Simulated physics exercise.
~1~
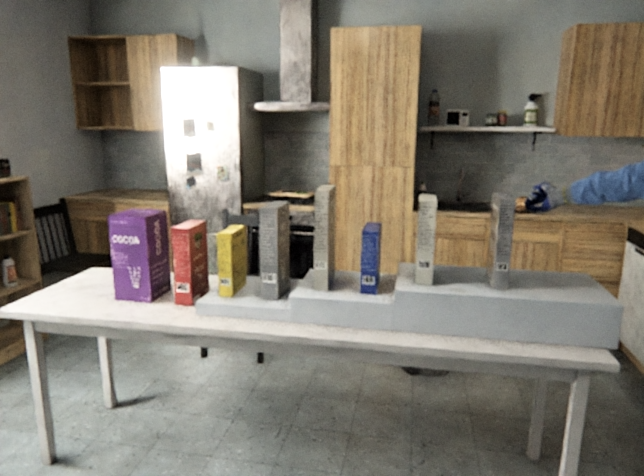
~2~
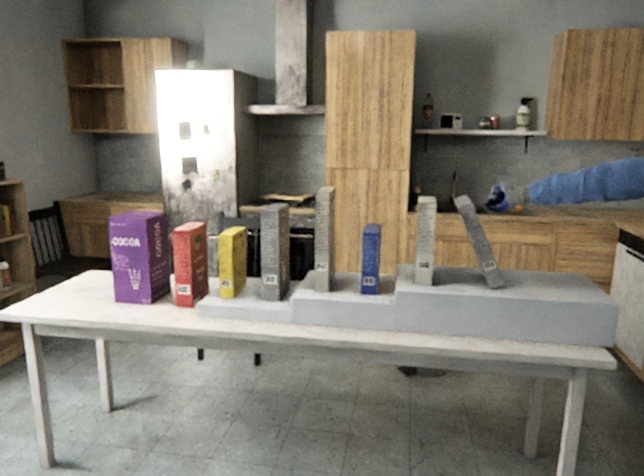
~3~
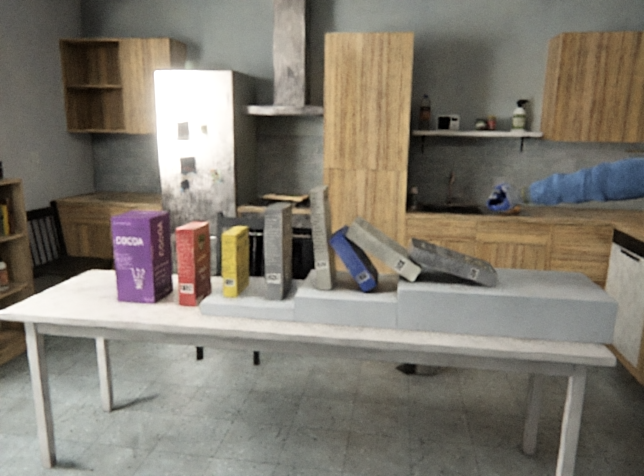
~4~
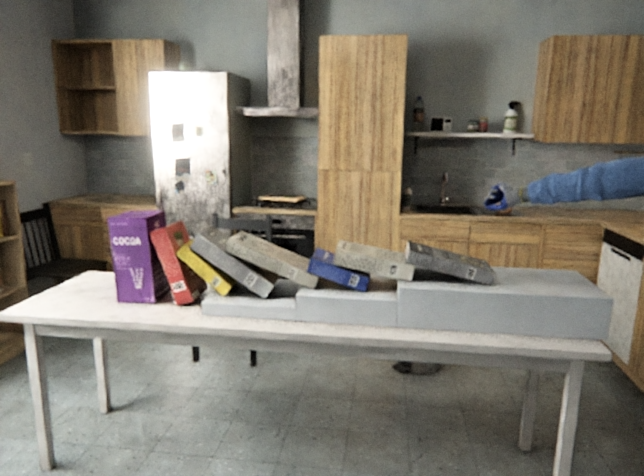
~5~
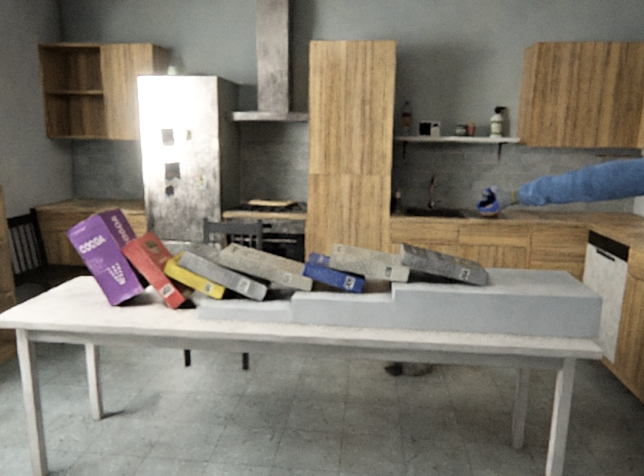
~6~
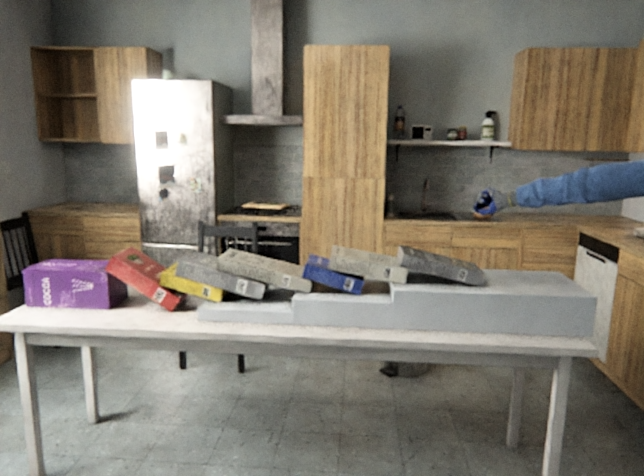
In a kitchen, a blue-sleeved arm reaches in from the right as the rightmost of eight boxes on a stepped table display tips left, toppling the others in turn, until the large purple box falls flat and the red one leans beside it.
